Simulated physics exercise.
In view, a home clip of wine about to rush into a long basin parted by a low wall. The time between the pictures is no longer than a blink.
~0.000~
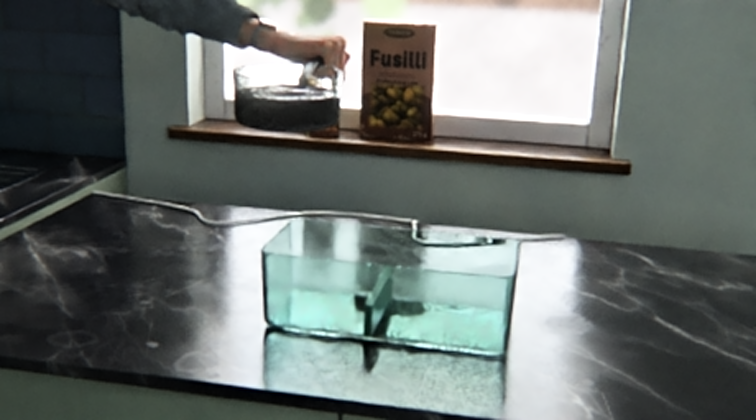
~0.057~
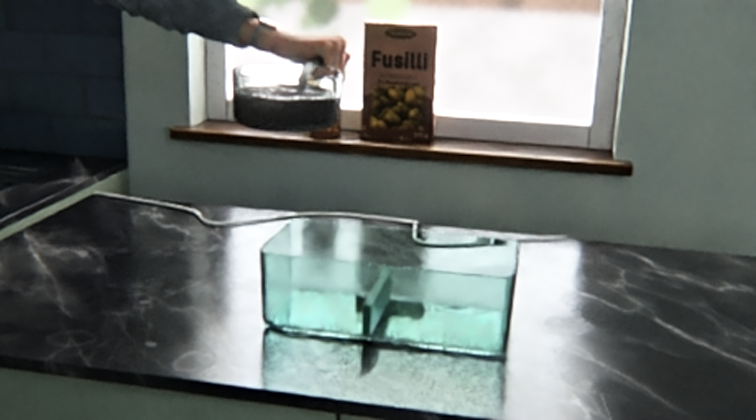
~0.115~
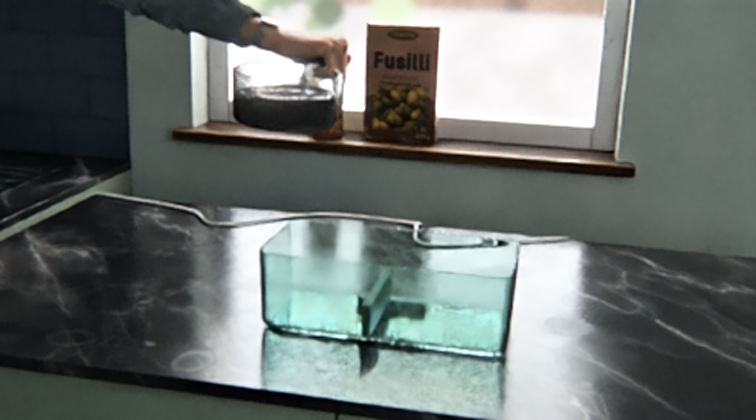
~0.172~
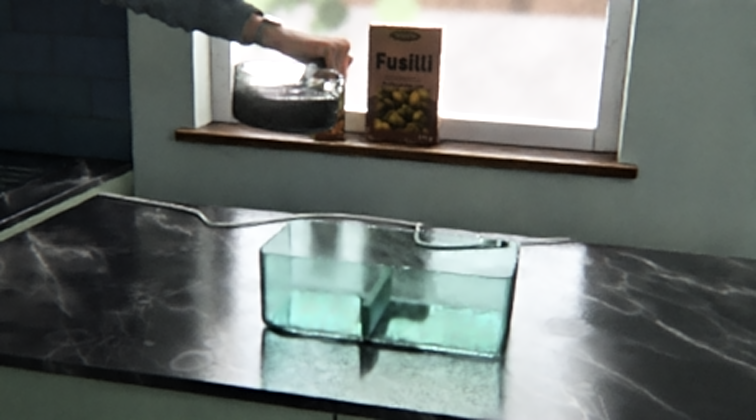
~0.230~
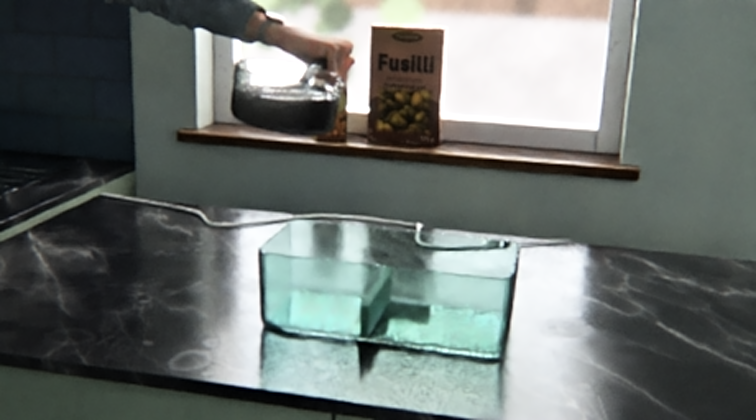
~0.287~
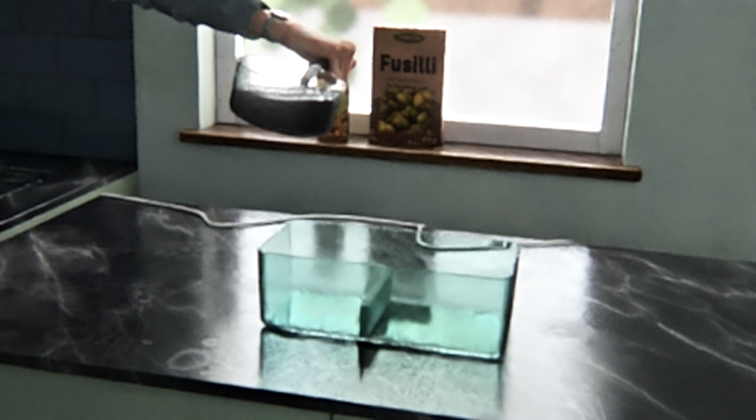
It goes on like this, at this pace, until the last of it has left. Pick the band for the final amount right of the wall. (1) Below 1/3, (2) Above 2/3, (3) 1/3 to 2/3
1/3 to 2/3.
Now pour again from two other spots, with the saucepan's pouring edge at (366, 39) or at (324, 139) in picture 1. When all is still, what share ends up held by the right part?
Estimate, first then second: 75 per cent and 0 per cent.
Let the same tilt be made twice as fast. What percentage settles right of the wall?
Roughly 30 percent.
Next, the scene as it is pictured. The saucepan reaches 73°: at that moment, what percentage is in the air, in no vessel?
Airborne fraction: Approx. 40 %.
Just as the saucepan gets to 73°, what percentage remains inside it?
Near 50 percent is still in there.
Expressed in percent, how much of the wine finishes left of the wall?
Share: Roughly 50 %.
A moment on, the saucepan is tipped part way and 51 per cent is still to pour, 4 is left of the wall and 5 right of it.
Next, the saucepan is tipped right over and 5 per cent is still to pour, 36 is left of the wall and 46 right of it.
Then the saucepan is tipped right over and 0 per cent is still to pour, 52 is left of the wall and 47 right of it.
Later the saucepan is tipped right over and 0 per cent is still to pour, 52 is left of the wall and 47 right of it.
In the end 52 per cent lies left of the wall, 47 right of it and 1 outside.
